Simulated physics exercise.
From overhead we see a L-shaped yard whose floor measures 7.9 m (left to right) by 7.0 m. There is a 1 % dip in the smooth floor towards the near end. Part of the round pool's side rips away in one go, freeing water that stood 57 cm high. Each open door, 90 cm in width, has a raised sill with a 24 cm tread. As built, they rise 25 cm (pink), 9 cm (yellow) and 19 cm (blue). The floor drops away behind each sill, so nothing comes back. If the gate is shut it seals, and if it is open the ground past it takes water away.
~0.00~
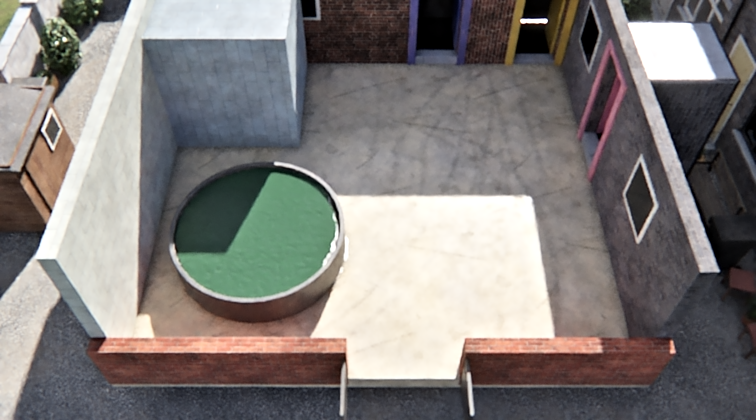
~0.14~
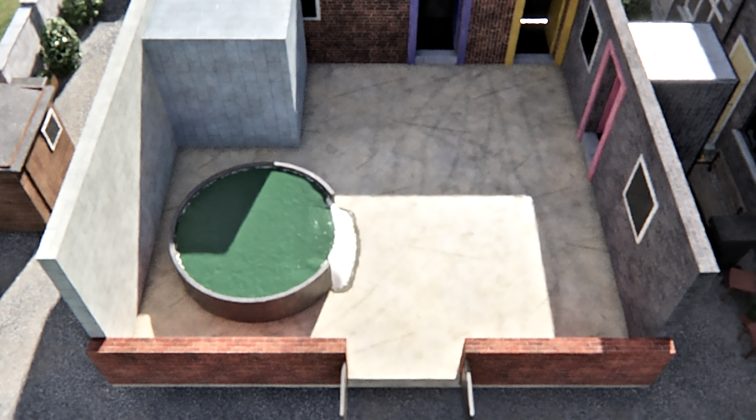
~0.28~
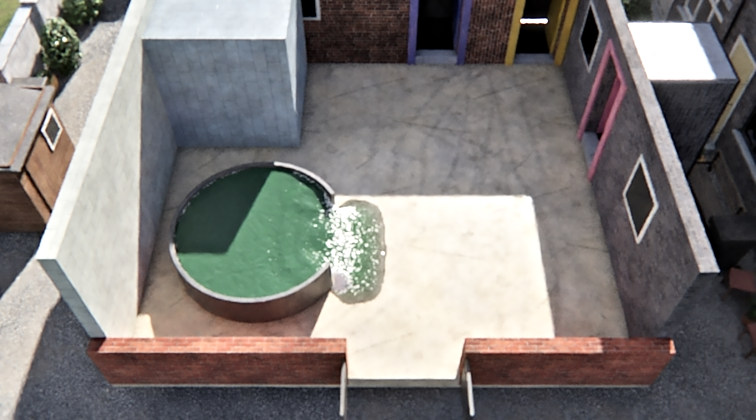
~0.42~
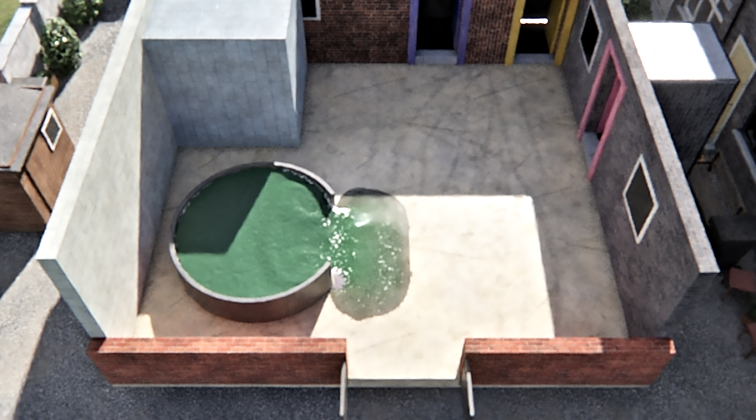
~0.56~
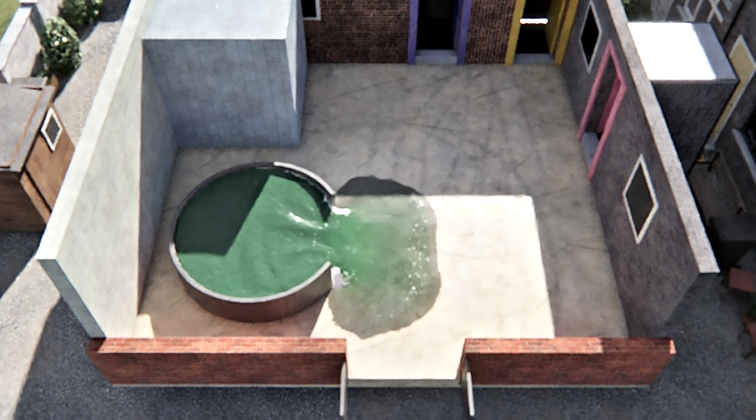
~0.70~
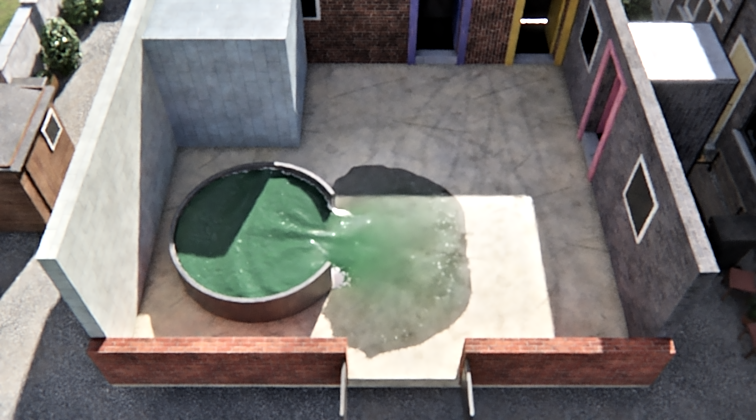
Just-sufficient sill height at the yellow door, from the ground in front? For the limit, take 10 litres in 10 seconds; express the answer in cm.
At least 14 cm or so.
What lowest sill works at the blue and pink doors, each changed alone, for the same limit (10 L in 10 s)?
Roughly 5.5 cm for the blue door and roughly 13.5 cm for the pink door.
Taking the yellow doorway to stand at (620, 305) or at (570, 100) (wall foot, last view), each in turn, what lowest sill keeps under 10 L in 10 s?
About 24 and 9.5 cm.
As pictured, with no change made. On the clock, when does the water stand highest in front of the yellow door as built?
I'd say near 4.5 seconds.
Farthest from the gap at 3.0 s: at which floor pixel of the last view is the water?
The farthest wet point sits near (566, 110).
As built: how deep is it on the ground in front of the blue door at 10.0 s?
About 7.0 cm.
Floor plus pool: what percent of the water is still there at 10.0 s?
Roughly 88 %.
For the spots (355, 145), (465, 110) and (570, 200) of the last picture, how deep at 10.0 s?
Around 2 cm, 8 cm and 8 cm.
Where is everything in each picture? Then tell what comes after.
The first frame shows still water, 57 cm deep, in the round pool at (258, 229); the yellow door at (542, 26) is dry.
In the second frame, water pours out at (341, 241) and has run 0.3 m, to (352, 220); about 7 cm deep outside, 57 cm at the back.
In the third frame, the front is at (375, 289), 0.7 m from the gap at (341, 243); 1.3 m2 of floor is wet, 57 cm left at the back.
In the fourth frame, water pours out at (341, 244) and has run 1.2 m, to (401, 296); about 7 cm deep outside, 57 cm at the back.
In the fifth frame, water pours out at (341, 244) and has run 1.7 m, to (433, 293); about 5 cm deep outside, 57 cm at the back.
In the sixth frame, the gap is at (341, 244), the front 2.2 m out at (466, 293); the back of the round pool holds 57 cm; 4.2 m in a straight line remain to the yellow door at (542, 26).
After 1.4 s water covers 35 % of the floor, deepest (28 cm) near (351, 248); it has not reached the yellow door.
After 3.0 s water covers 50 % of the floor, deepest (34 cm) near (601, 353); it has not reached the yellow door.
After 10.0 s water covers 85 % of the floor, deepest (12 cm) near (314, 79); 8 cm at the yellow door, 53 litres in over its 9 cm sill.
At the yellow door as built, the water arrived by 3.9 s and peaked near 17 cm at 4.6 s.
Run again over the same 10 s with other heights there, 19 litres in over 12 cm, 3 litres over 16.5 cm. The limit of 10 litres is kept from about 14 cm up.
